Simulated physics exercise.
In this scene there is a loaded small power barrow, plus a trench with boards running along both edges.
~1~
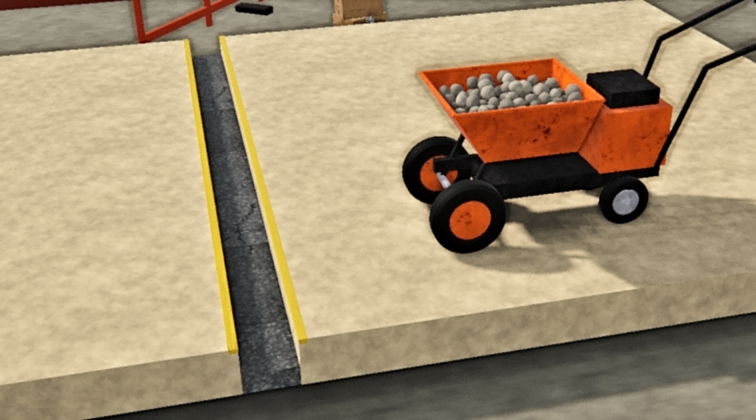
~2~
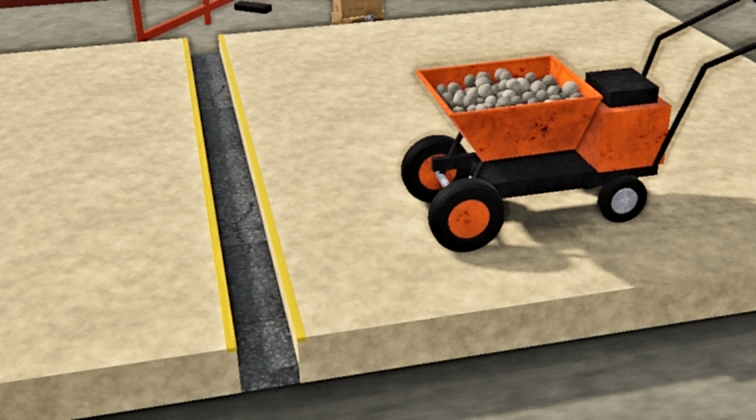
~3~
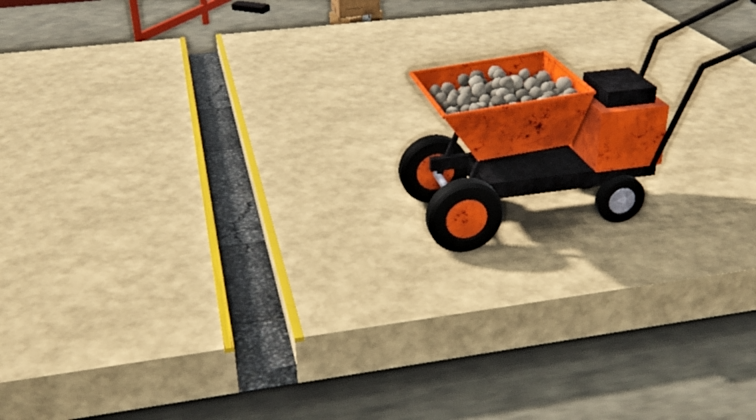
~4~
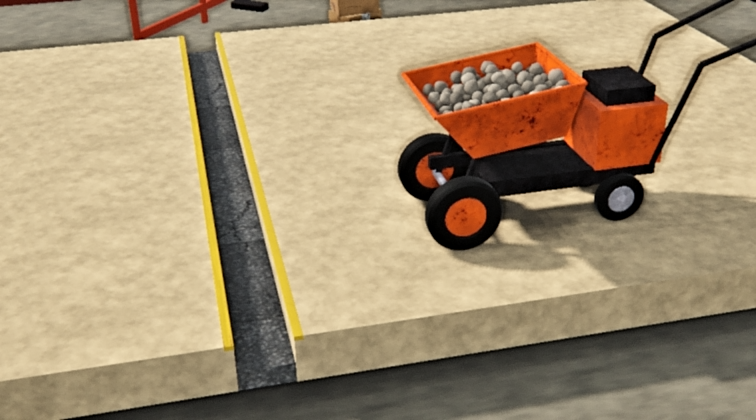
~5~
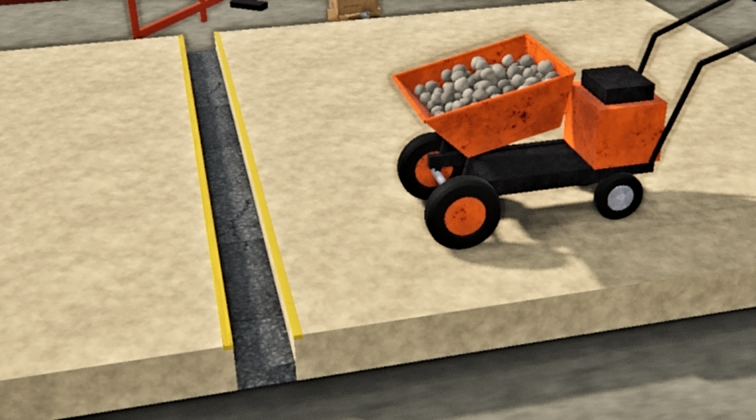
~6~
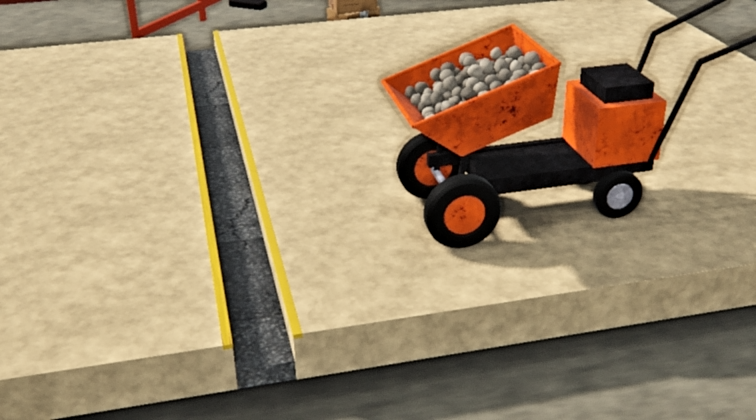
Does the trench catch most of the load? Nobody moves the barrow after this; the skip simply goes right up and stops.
The greater part of the load will drop clear of the trench.
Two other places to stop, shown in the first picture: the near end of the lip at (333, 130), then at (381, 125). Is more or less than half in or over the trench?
To start, the lesser share; after that, the greater share.
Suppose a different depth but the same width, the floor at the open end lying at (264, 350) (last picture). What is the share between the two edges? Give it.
The share comes out near 30 percent.
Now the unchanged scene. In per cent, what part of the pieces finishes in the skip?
Close to 5 per cent, give or take.
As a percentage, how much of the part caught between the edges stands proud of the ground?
My guess is some 0 per cent.
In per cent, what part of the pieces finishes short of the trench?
70 %.
Soon, skip tipped steeply; all in the skip.
A while on, skip tipped steeply; nearly all in the skip; a small part short of the trench; a stray few falling.
Towards the end, skip tipped right over; about a third in the skip; about a third short of the trench; about a quarter in or heaped over the trench; a stray few beyond it; a small part falling.
Finally, skip tipped right over; a stray few in the skip; about two thirds short of the trench; about a quarter in or heaped over the trench; a stray few beyond it.
